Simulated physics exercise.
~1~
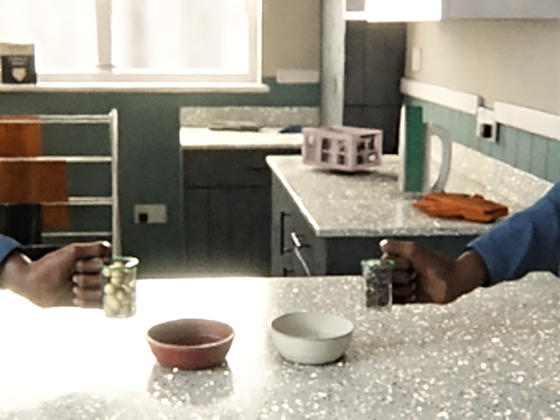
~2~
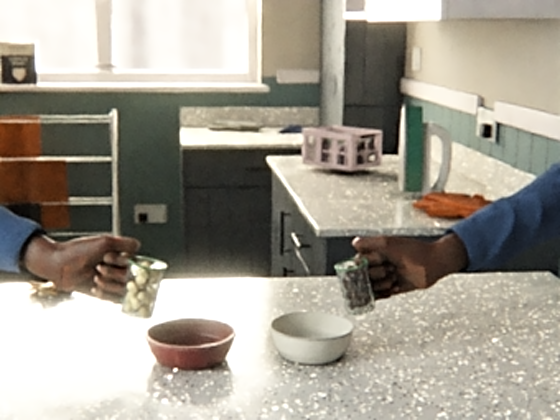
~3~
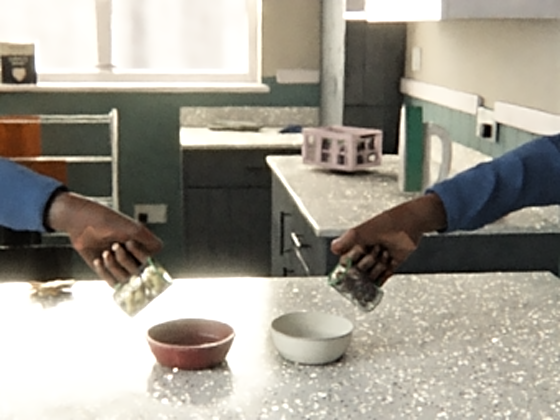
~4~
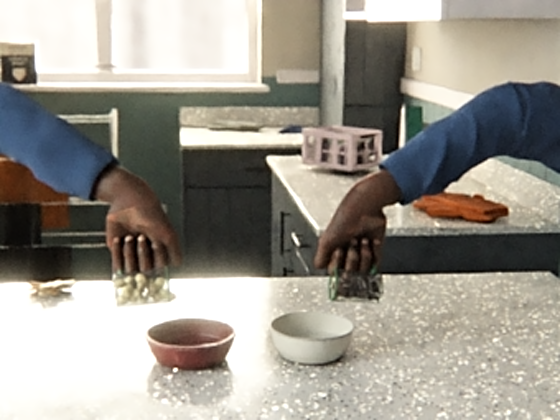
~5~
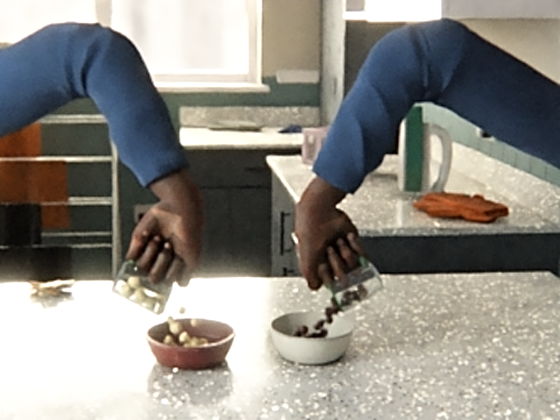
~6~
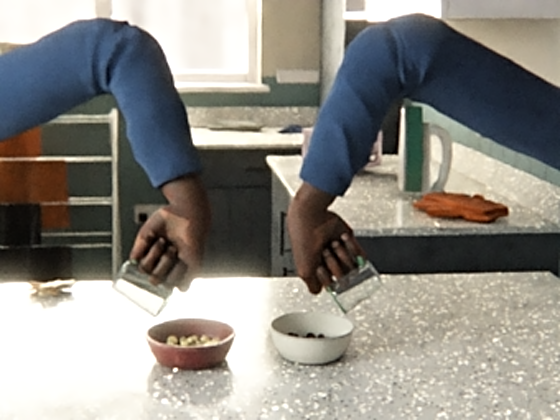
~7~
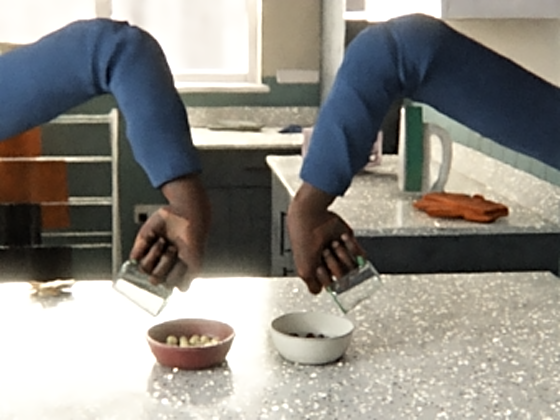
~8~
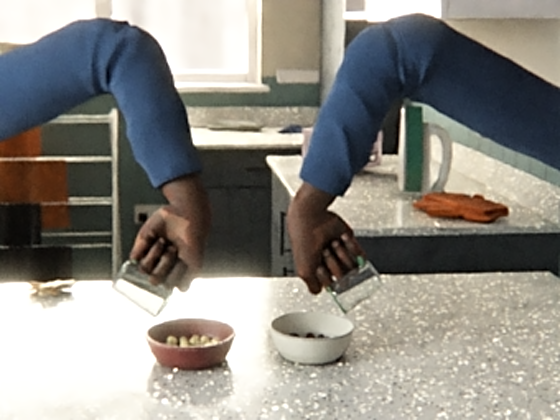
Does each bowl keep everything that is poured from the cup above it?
Yes, the red bowl on the left and the white bowl on the right each hold every piece from their cups, with nothing on the counter.
